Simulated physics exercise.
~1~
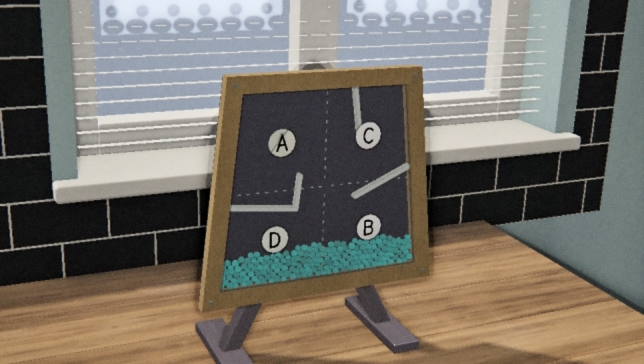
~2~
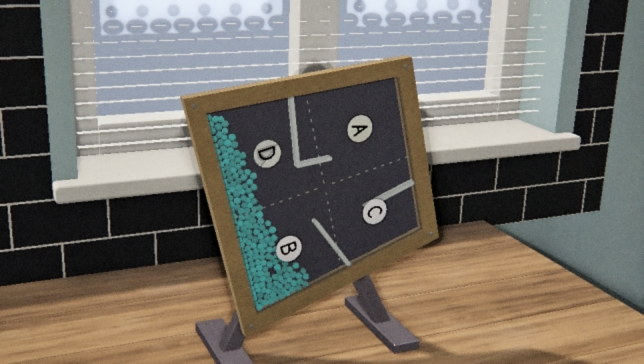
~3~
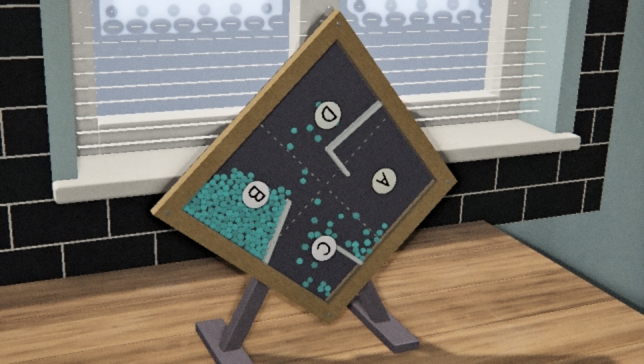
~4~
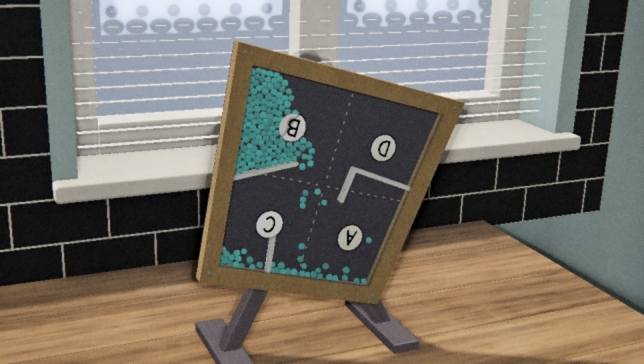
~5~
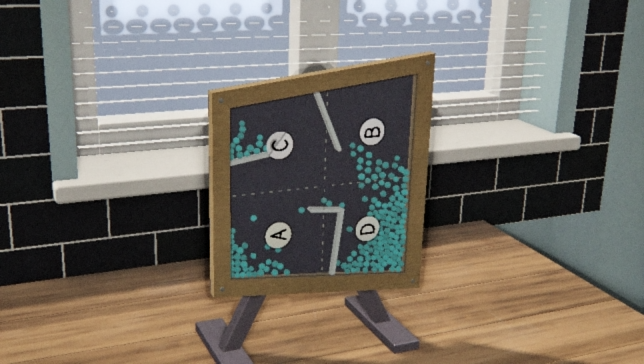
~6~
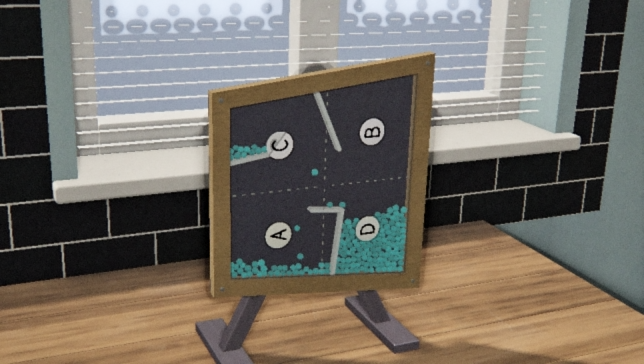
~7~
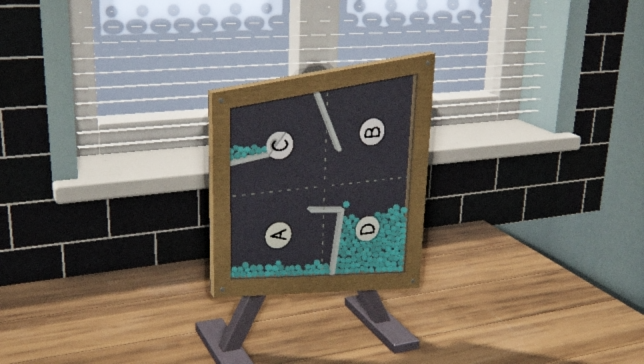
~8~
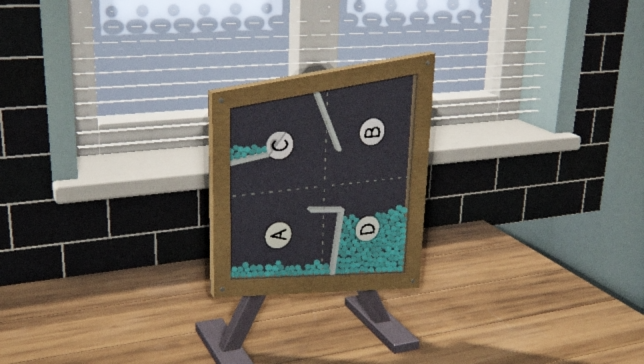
Turquoise beads lie along the bottom of a wood-framed, dark panel standing on a counter before a window, its quarters lettered and fitted with pale bars. The panel rotates clockwise, and the beads pile up along its left side. As it tips onto a corner, most gather by B while others spill down past C. It keeps turning clockwise, carrying the main heap to the upper left, then stops with the letters lying sideways as beads pour down the right side. The last ones settle, leaving most in D, a thin layer beneath A, a few on the bar by C, and B empty.
